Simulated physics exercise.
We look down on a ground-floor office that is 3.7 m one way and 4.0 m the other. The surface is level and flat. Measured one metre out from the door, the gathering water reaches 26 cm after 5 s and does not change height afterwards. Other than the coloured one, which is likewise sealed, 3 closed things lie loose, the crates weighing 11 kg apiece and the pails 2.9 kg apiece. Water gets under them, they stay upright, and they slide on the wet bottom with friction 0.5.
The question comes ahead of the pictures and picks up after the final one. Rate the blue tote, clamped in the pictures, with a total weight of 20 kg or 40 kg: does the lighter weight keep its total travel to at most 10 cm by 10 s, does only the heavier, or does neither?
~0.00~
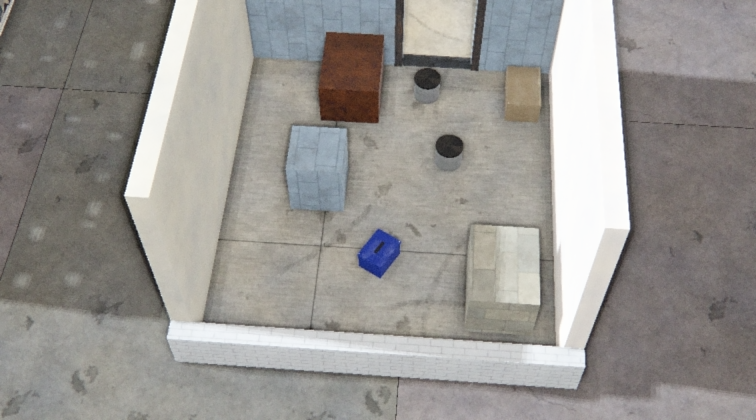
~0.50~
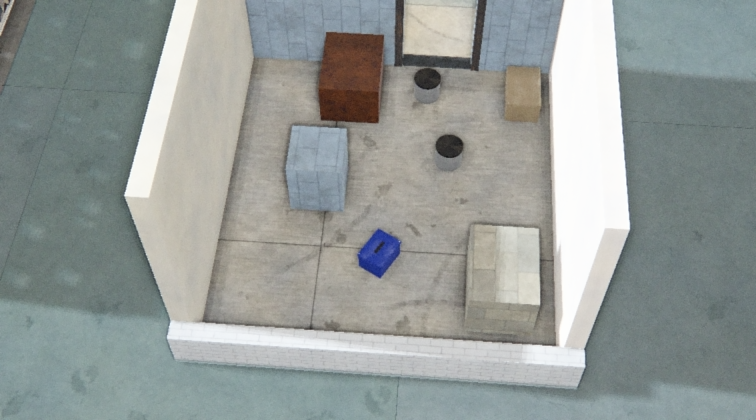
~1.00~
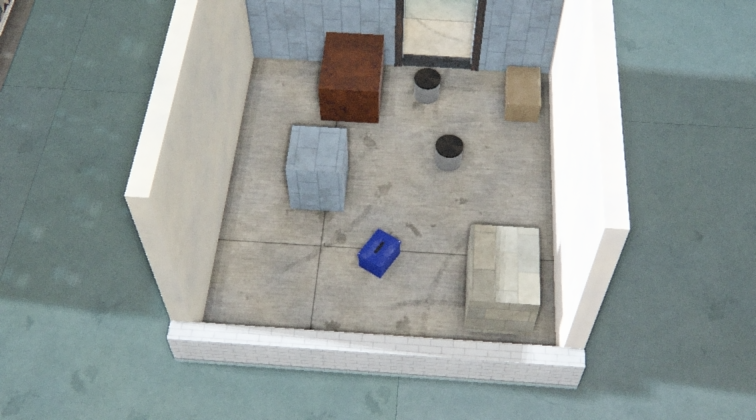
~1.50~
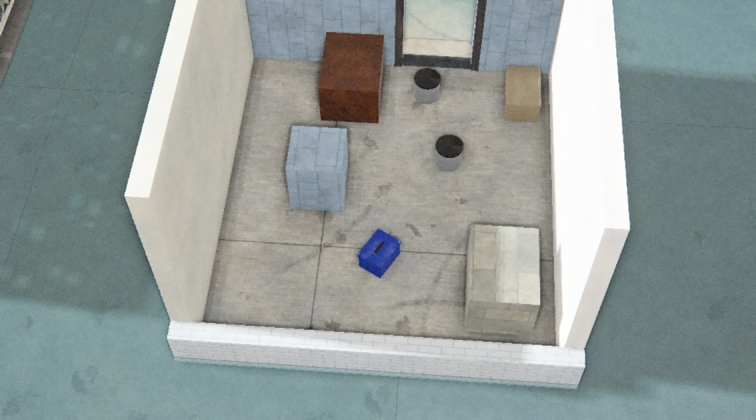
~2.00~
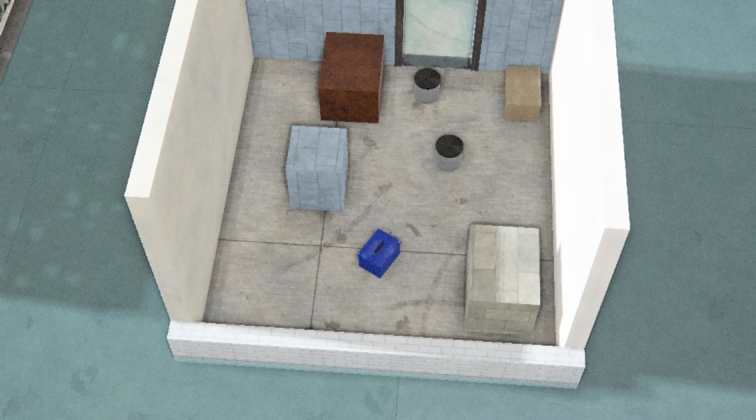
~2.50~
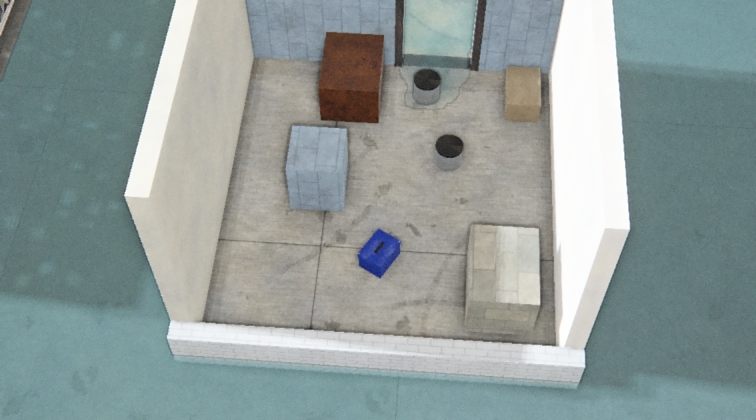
The lighter does.
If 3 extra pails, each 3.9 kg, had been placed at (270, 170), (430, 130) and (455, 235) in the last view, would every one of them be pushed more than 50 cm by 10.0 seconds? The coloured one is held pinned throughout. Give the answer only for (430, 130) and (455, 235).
In turn: Past it, past it.
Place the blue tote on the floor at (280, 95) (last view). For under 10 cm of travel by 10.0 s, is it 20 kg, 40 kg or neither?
Here the lighter suffices.
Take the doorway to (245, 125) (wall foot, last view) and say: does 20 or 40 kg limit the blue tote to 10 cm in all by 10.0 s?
Then the lighter mass works.
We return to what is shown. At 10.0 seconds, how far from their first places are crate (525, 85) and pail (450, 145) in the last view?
First 20 cm, then 300 cm.
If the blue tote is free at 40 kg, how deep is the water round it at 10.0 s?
Something like 8 centimetres.
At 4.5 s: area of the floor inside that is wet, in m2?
Around 5.0 m2 of it.
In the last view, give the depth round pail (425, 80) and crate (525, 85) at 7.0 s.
First roughly 9 cm, second roughly 3 cm.
After 3.5 s the blue tote would be 0 cm from its start with 20 kg and 0 cm from its start with 40 kg; 0 cm of water round it then.
After 4.5 s the blue tote would be 0 cm from its start with 20 kg and 0 cm from its start with 40 kg; 0 cm of water round it then.
After 7.0 s the blue tote would be 0 cm from its start with 20 kg and 0 cm from its start with 40 kg; 6 cm of water round it then.
After 10.0 s the blue tote would be 0 cm from its start with 20 kg and 0 cm from its start with 40 kg; 8 cm of water round it then.
